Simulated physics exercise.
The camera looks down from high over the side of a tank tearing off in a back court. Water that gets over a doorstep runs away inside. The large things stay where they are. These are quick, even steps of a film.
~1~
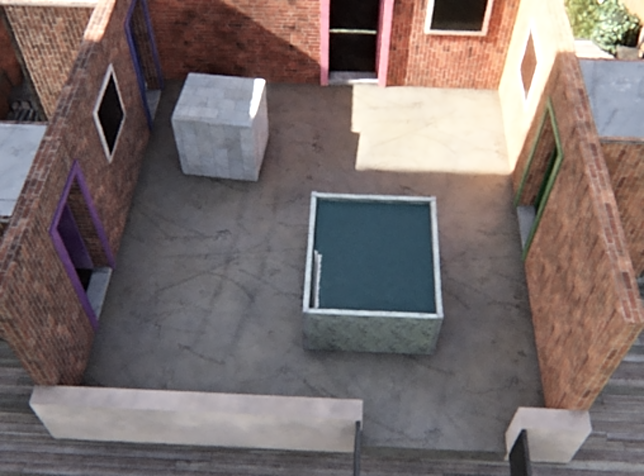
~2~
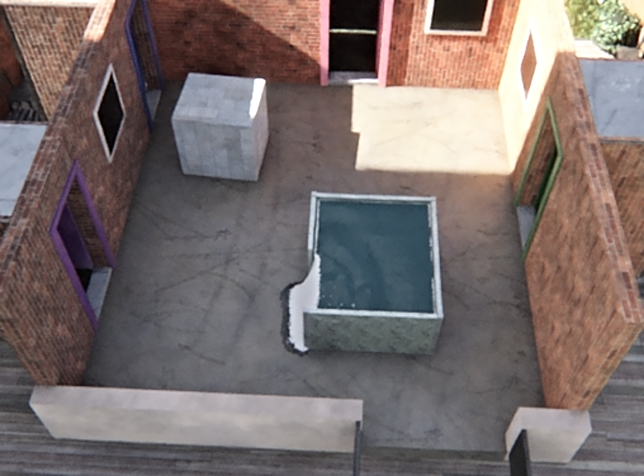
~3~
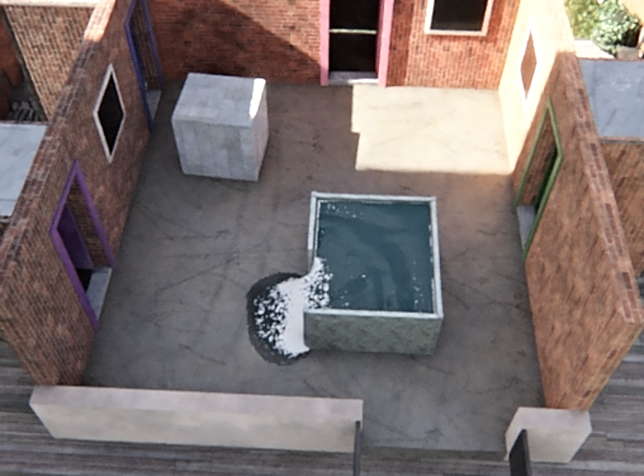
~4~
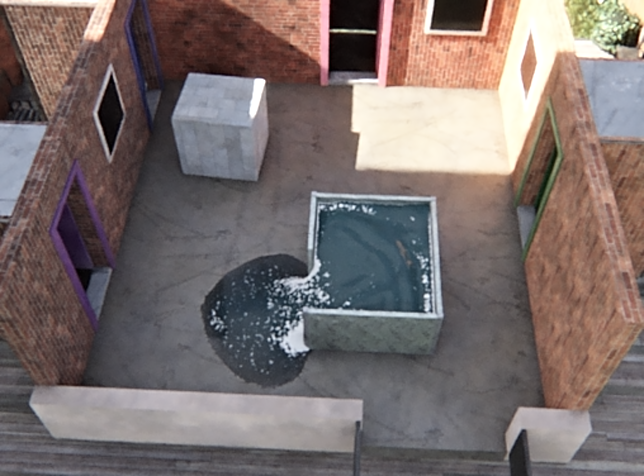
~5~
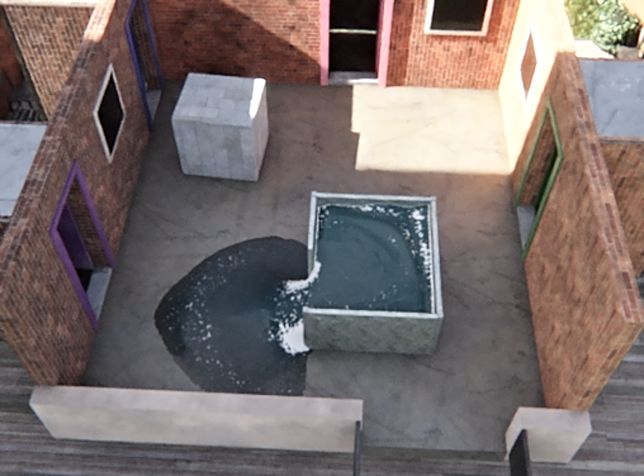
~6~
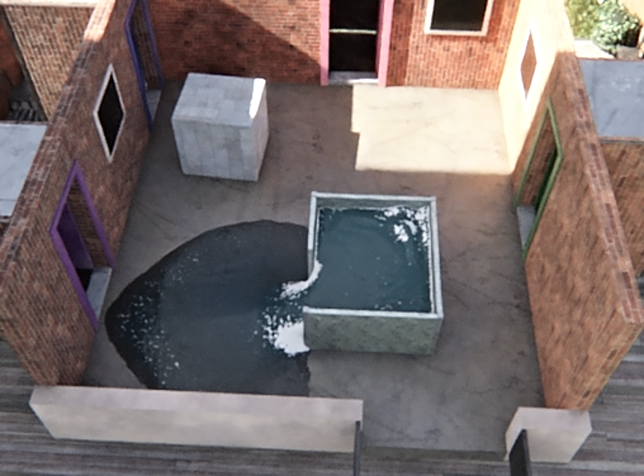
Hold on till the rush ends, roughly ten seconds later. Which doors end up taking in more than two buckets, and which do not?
My prediction: Pink door: Little enough water. Blue door: Too much water. Green door: Little enough water. Purple door: Too much water.
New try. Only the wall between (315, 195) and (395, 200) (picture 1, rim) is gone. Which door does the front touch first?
That would be the pink door.
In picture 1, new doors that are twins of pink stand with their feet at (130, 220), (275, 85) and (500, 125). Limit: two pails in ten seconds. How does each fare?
One after the other: Is over, stays under, lets less in.
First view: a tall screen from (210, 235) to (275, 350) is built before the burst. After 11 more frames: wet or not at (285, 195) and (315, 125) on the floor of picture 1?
One after the other: Awash, wet.
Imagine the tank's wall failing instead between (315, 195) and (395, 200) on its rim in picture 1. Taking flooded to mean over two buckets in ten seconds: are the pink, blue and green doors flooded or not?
I reckon the pink gets too much, the blue gets too much too, and the green keeps within bounds.
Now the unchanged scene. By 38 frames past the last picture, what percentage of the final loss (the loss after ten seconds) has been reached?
I get 80 percent.
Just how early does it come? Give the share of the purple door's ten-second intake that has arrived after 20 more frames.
My estimate: Close to 80 per cent.
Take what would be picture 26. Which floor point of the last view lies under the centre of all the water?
Close to (240, 285).
A moment on, water covers 30 % of the floor; the pink door not reached, the blue door not reached, the green door not reached, the purple door over two buckets in.
Next, water covers 30 % of the floor; the pink door not reached, the blue door not reached, the green door not reached, the purple door far over two buckets in.
Then, water covers 35 % of the floor; the pink door not reached, the blue door wet at the sill, nothing in, the green door not reached, the purple door far over two buckets in.
Later, water covers 75 % of the floor; the pink door wet at the sill, nothing in, the blue door over two buckets in, the green door not reached, the purple door far over two buckets in.
In the end, water covers 95 % of the floor; the pink door wet at the sill, nothing in, the blue door over two buckets in, the green door wet at the sill, nothing in, the purple door far over two buckets in.
